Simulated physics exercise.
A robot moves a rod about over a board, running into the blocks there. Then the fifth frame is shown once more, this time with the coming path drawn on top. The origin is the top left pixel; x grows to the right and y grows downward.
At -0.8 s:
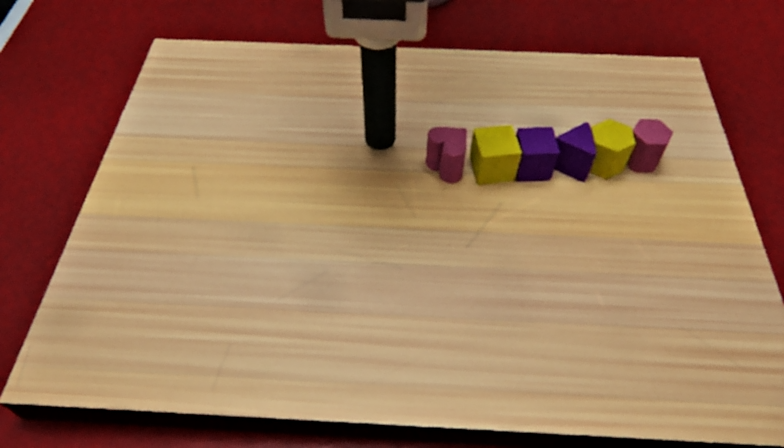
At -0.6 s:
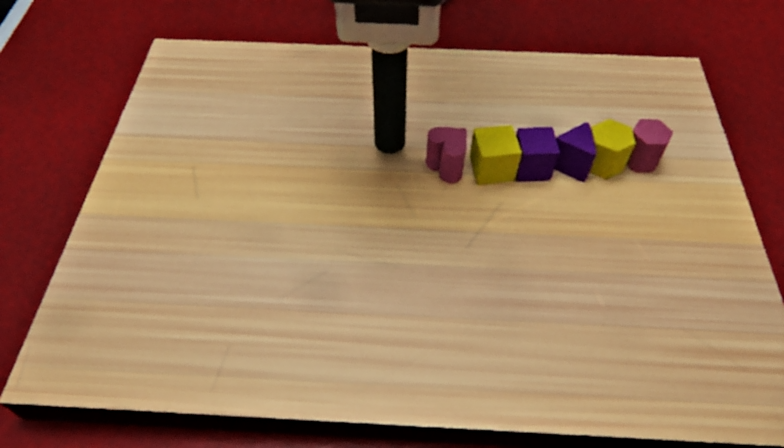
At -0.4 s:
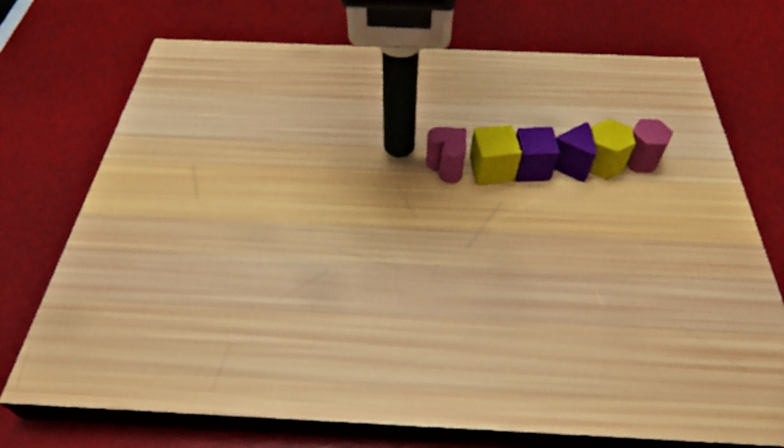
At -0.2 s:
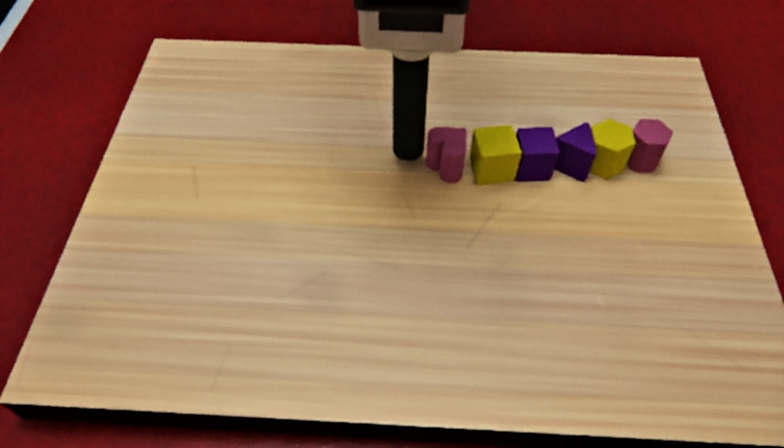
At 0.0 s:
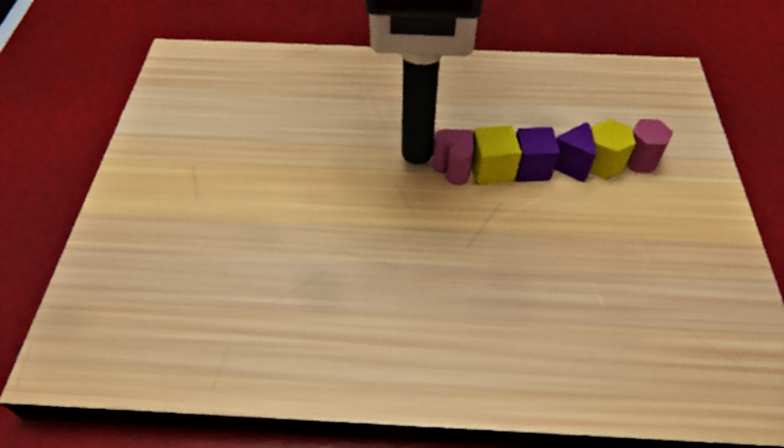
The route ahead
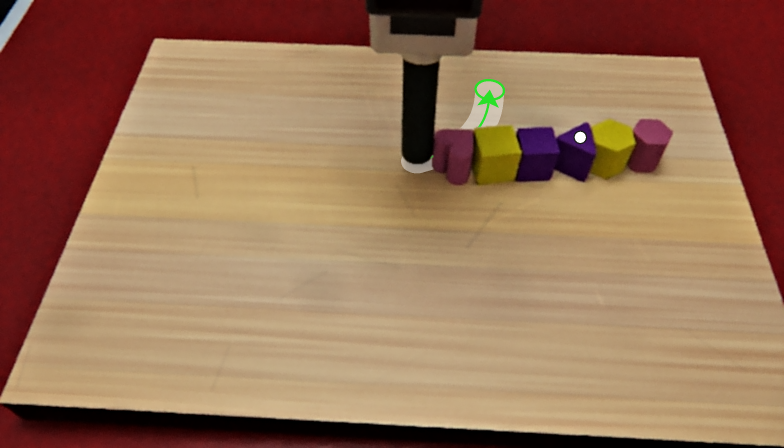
A black rod held by a robot moves slowly to the right and slightly toward the viewer over a wooden board, nearing a row of six pink, yellow and purple blocks. It reaches the pink heart at the row's left end and nudges it right, against the yellow square block.
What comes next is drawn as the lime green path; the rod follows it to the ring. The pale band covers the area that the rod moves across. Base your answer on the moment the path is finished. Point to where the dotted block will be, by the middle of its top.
It should be at about (611, 154).
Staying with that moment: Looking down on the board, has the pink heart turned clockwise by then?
Short answer: Yes.
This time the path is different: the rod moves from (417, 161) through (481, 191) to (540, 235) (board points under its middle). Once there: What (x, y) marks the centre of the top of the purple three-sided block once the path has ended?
Pixel (629, 119).
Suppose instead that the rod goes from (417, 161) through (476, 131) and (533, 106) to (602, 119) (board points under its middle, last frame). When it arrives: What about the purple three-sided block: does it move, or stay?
The purple three-sided block moves.
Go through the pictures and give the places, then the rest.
In the first frame, rod tip at (380, 139); block tops, pink heart at (450, 138); yellow square at (497, 140); purple square at (538, 140); purple three-sided block at (580, 137).
In the second frame, rod at (390, 143); blocks unchanged.
In the third frame, rod at (399, 146); blocks unchanged.
In the fourth frame, rod at (408, 150); blocks unchanged.
In the fifth frame, rod at (417, 153); pink heart at (457, 140); yellow square at (497, 140); purple square at (538, 140); purple three-sided block at (580, 137).
Path on the board, from (417, 161) through (458, 146) and (484, 120) to (490, 90); the dot is on the purple three-sided block.
On the path given first. One third of the way, rod at (460, 137); pink heart at (497, 130), turned 25° clockwise; yellow square at (532, 142), turned 35° clockwise; purple square at (569, 156), turned 30° clockwise; purple three-sided block at (607, 150), turned 40° anticlockwise.
Two thirds of the way, rod at (485, 110); pink heart at (509, 118), turned 55° clockwise; yellow square at (539, 141), turned 50° clockwise; purple square at (573, 161), turned 40° clockwise; purple three-sided block at (611, 154), turned 60° anticlockwise.
At the end, rod at (491, 81); pink heart at (509, 118), turned 55° clockwise; yellow square at (539, 141), turned 50° clockwise; purple square at (573, 161), turned 40° clockwise; purple three-sided block at (611, 154), turned 60° anticlockwise.
